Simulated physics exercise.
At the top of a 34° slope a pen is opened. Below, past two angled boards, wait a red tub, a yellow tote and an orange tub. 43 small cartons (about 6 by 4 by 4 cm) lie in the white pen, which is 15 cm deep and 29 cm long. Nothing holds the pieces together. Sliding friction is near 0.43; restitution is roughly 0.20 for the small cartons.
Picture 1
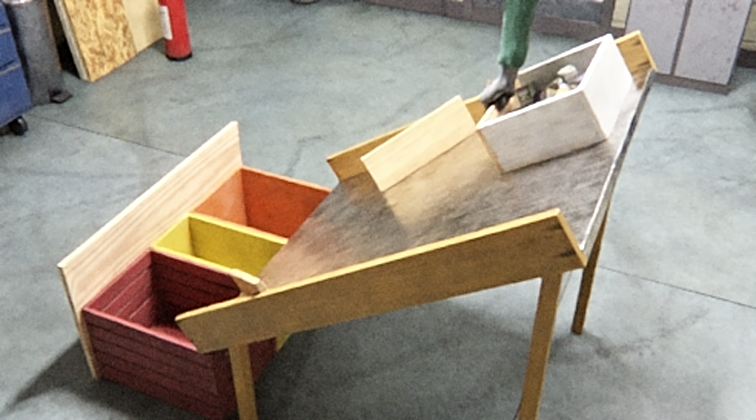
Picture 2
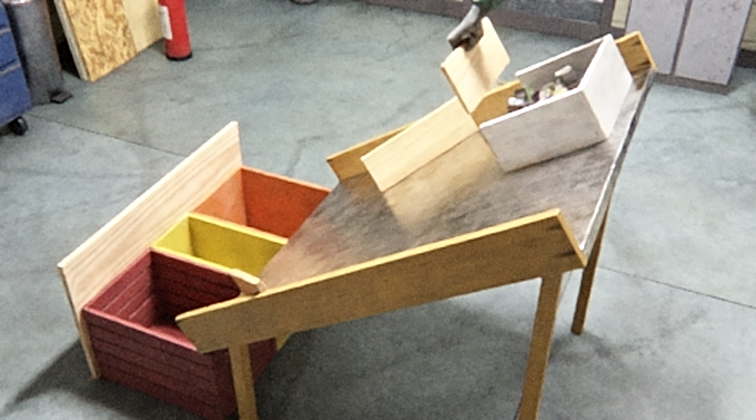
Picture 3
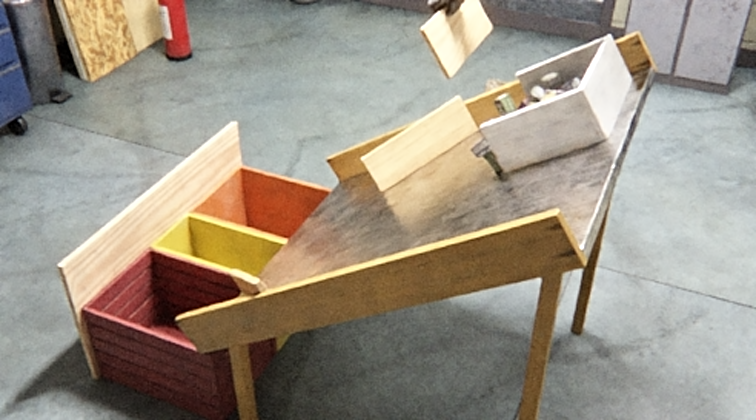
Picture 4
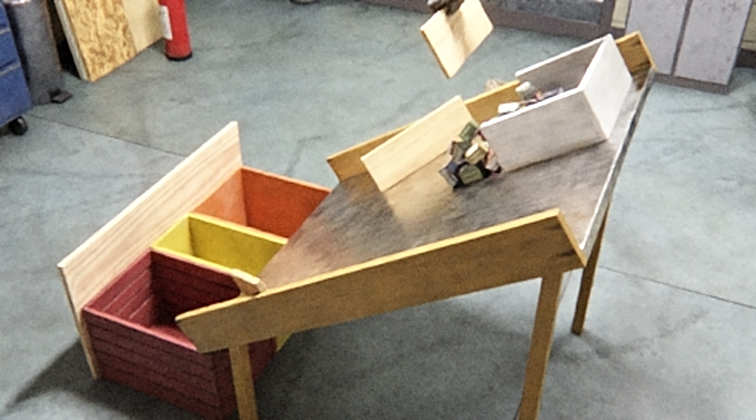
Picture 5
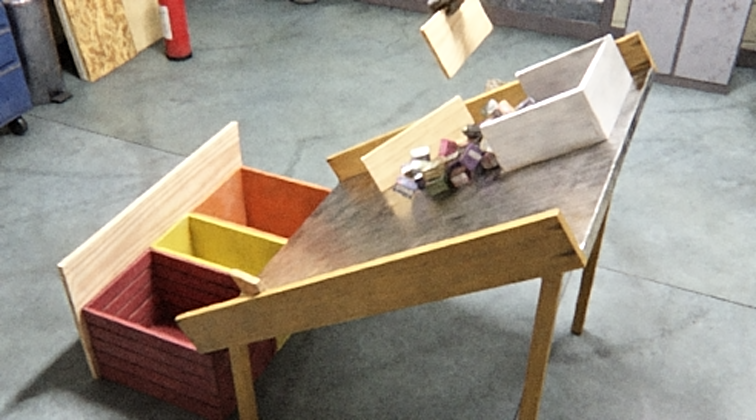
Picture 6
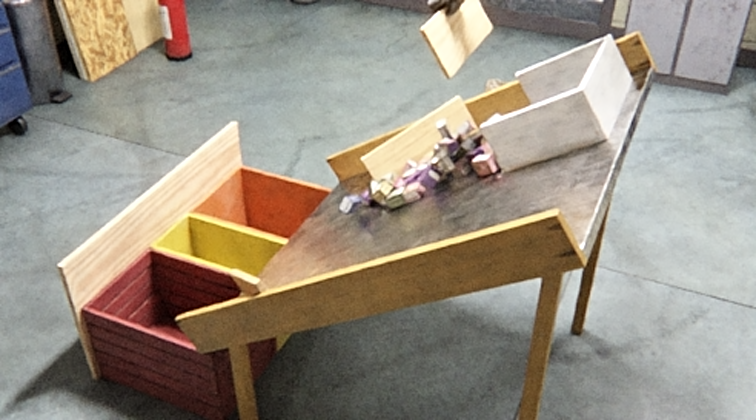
A sloping table with a dark top and wooden side rails stands on a grey concrete floor, seen from above by a still camera. A white pen of small cartons sits at its upper right, a plank guides the slope, and red, yellow and orange tubs stand at the lower left. A green-sleeved arm lifts a wooden panel away, and the cartons slide leftward down the slope in a spreading, tumbling cluster.
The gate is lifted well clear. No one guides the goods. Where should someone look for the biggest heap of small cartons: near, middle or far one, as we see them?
It is the yellow tote, the middle one.
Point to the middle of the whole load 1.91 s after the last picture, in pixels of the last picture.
At about (229, 298).
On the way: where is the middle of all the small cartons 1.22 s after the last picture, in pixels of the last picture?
Around (234, 293).
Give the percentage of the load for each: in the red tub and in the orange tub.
About 5 and 15 per cent.
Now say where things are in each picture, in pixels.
In the first picture (places track the rim corner closest to us here), white pen (578, 90); red tub (208, 353); all still inside.
White pen (578, 90), in the second picture.
White pen (578, 90); 9 out, in the third picture.
White pen (578, 90); 19 out, the lowest carton at (470, 132), in the fourth picture.
White pen (578, 90); 30 out, the lowest carton at (412, 169), in the fifth picture.
White pen (578, 90); red tub (208, 353); 40 out, the lowest carton at (370, 197), in the sixth picture.
Then, 0.31 s after the last picture, 4 in the yellow tote, 37 on the slope and 2 in the air.
Then, 0.69 s after the last picture, 2 in the red tub, 18 in the yellow tote, 1 in the orange tub, 18 on the slope and 4 in the air.
Then, 1.22 s after the last picture, 2 in the red tub, 29 in the yellow tote, 4 in the orange tub, 7 on the slope and 1 in the air.
Final count (1.91 s after the last picture), 2 in the red tub, 30 in the yellow tote, 6 in the orange tub and 5 on the slope.
